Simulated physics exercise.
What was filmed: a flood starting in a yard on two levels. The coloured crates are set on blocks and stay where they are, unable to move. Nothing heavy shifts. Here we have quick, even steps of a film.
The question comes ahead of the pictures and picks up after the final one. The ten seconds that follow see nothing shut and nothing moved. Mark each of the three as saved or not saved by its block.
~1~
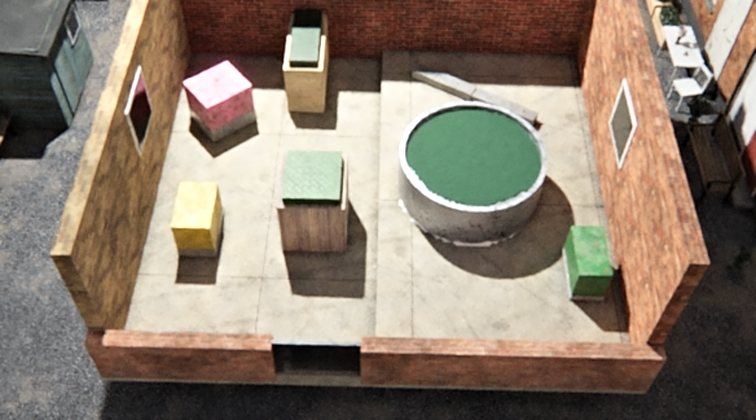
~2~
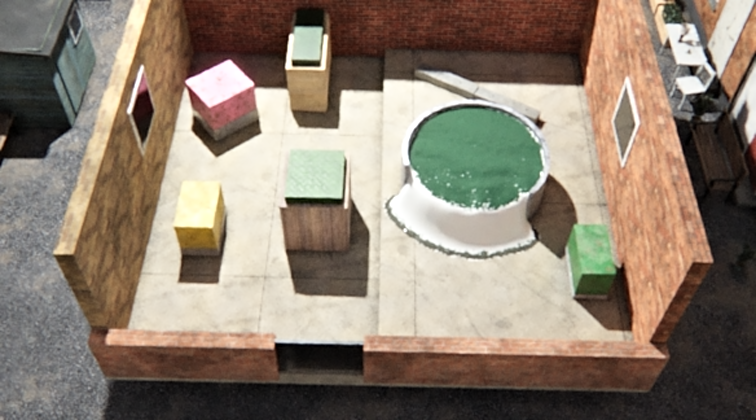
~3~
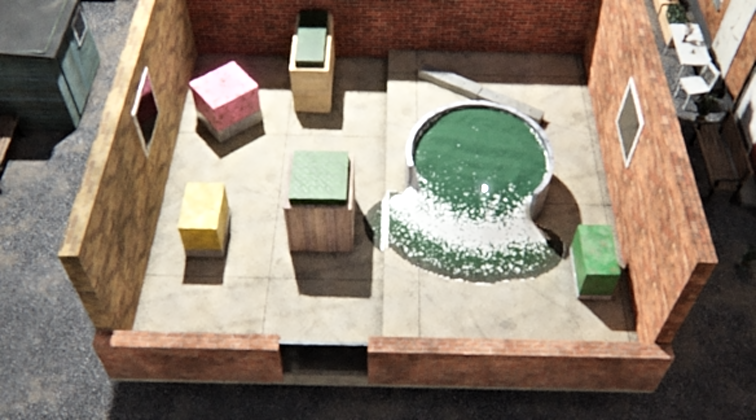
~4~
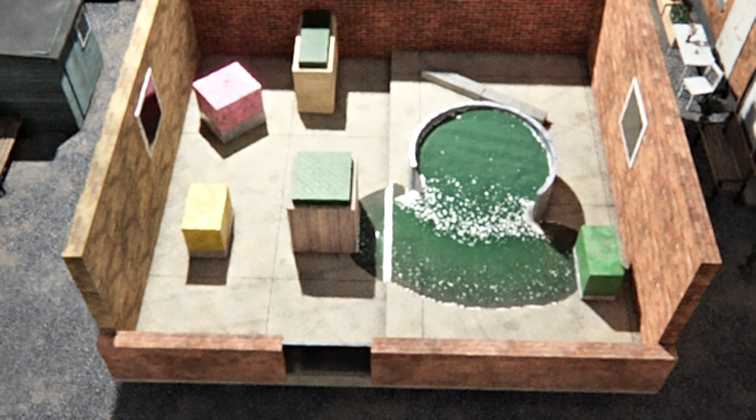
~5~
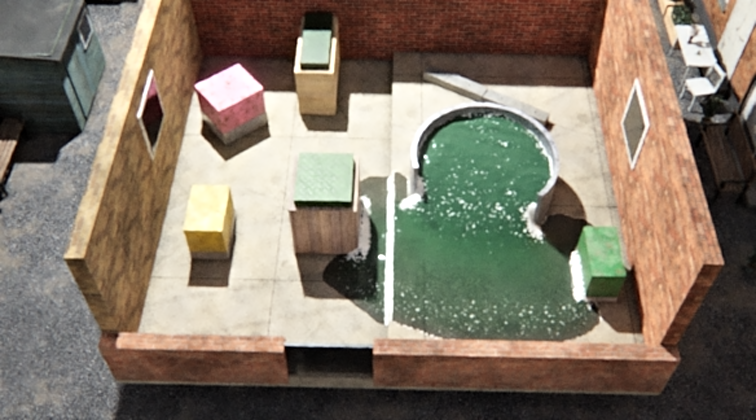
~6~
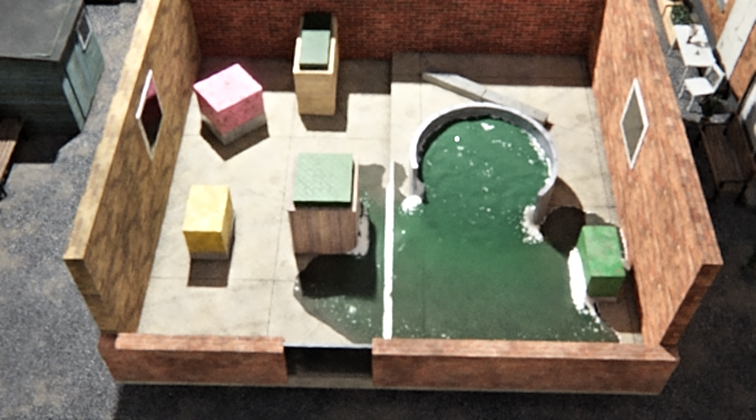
Pink crate - saved; yellow crate - not saved; green crate - not saved.
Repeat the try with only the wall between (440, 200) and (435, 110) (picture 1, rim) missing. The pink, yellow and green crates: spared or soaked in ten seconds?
Going through them, the pink gets reached, the yellow gets reached and the green is never reached.
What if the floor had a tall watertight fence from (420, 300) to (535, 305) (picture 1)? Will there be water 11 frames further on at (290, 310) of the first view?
There: Wet.
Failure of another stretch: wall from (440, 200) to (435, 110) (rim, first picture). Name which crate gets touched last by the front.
It's the green crate.
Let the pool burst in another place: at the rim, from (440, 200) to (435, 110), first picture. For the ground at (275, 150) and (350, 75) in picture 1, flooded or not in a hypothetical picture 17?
I'd expect the first point to be reached and the second point to be reached.
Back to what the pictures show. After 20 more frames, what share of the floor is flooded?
Roughly 60 percent, I reckon.
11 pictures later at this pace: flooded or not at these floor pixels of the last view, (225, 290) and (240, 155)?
Going in order, I'd say drenched for the first and clear for the second.
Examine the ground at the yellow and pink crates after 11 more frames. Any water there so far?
Yellow crate wet; pink crate dry.
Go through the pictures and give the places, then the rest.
In the first picture, still water in the pool at (473, 157).
In the second picture, water pours out at (457, 228) and has run to (391, 203).
In the third picture, water pours out at (461, 231) and has run to (372, 215).
In the fourth picture, water pours out at (464, 233) and has run to (577, 281).
In the fifth picture, water pours out at (466, 235) and has run to a hidden place.
In the sixth picture, water pours out at (465, 235) and has run to a hidden place.
A moment on, water covers 35 % of the floor; the pink crate not reached, the yellow crate not reached, the green crate water round its plinth.
Next, water covers 40 % of the floor; the pink crate not reached, the yellow crate water round its plinth, the green crate water round its plinth.
Then, water covers 60 % of the floor; the pink crate water round its plinth, the yellow crate water round its plinth, the green crate water round its plinth.
Later, water covers 85 % of the floor; the pink crate water round its plinth, the yellow crate water round its plinth, the green crate water round its plinth.
In the end, water covers 95 % of the floor; the pink crate stayed above the water, the yellow crate was topped, the green crate was topped.
